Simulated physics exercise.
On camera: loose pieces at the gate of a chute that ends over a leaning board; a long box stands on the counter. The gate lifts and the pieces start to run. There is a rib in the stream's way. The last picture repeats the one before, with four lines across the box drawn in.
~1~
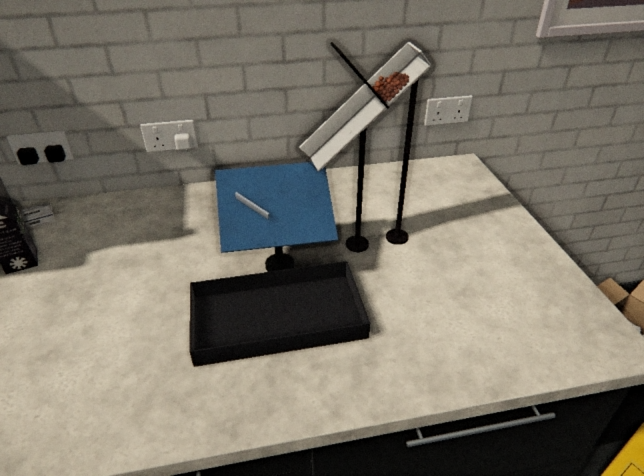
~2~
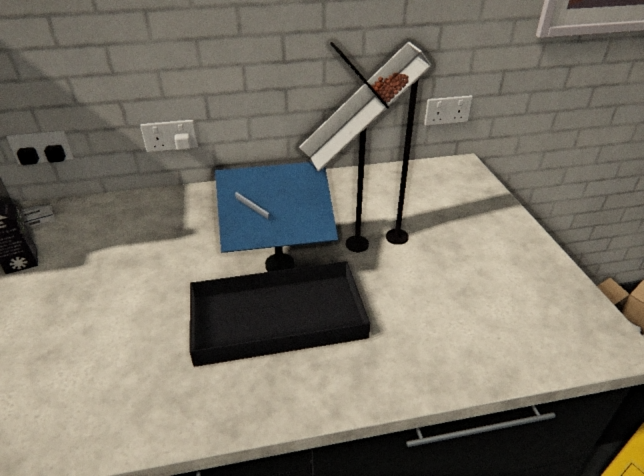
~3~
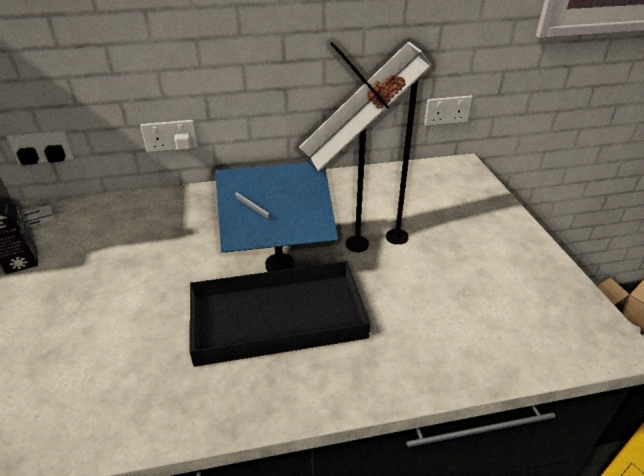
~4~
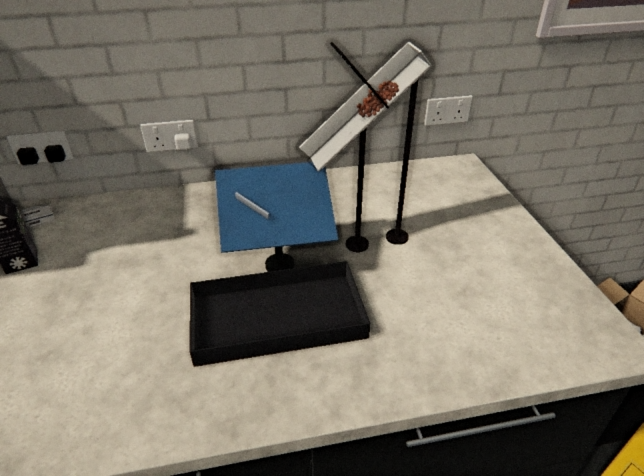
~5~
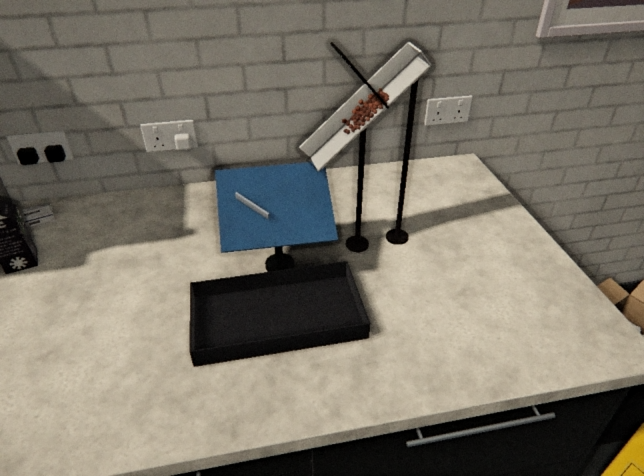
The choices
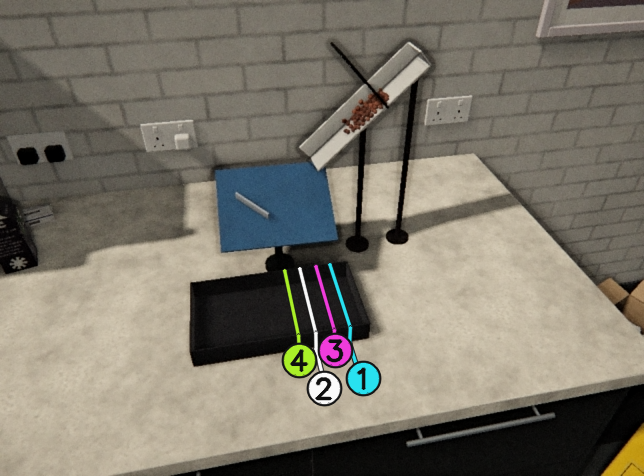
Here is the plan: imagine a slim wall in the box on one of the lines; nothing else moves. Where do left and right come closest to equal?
Choose 4.
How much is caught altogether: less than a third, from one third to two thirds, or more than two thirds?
More than two thirds.
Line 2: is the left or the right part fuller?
More lands on the left.
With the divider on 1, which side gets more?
The left side.
On the marked copy, line 1 crosses the front rim at (350, 326); line 2 crosses the front rim at (315, 332); line 3 crosses the front rim at (334, 329); line 4 crosses the front rim at (298, 335).
For line 1, of what is caught, the whole lot on the left of the divider, none at all on the right.
For line 2, of what is caught, all but a few on the left of the divider, a small share on the right.
For line 3, of what is caught, the whole lot on the left of the divider, none at all on the right.
For line 4, of what is caught, close to half on the left of the divider, close to half on the right.
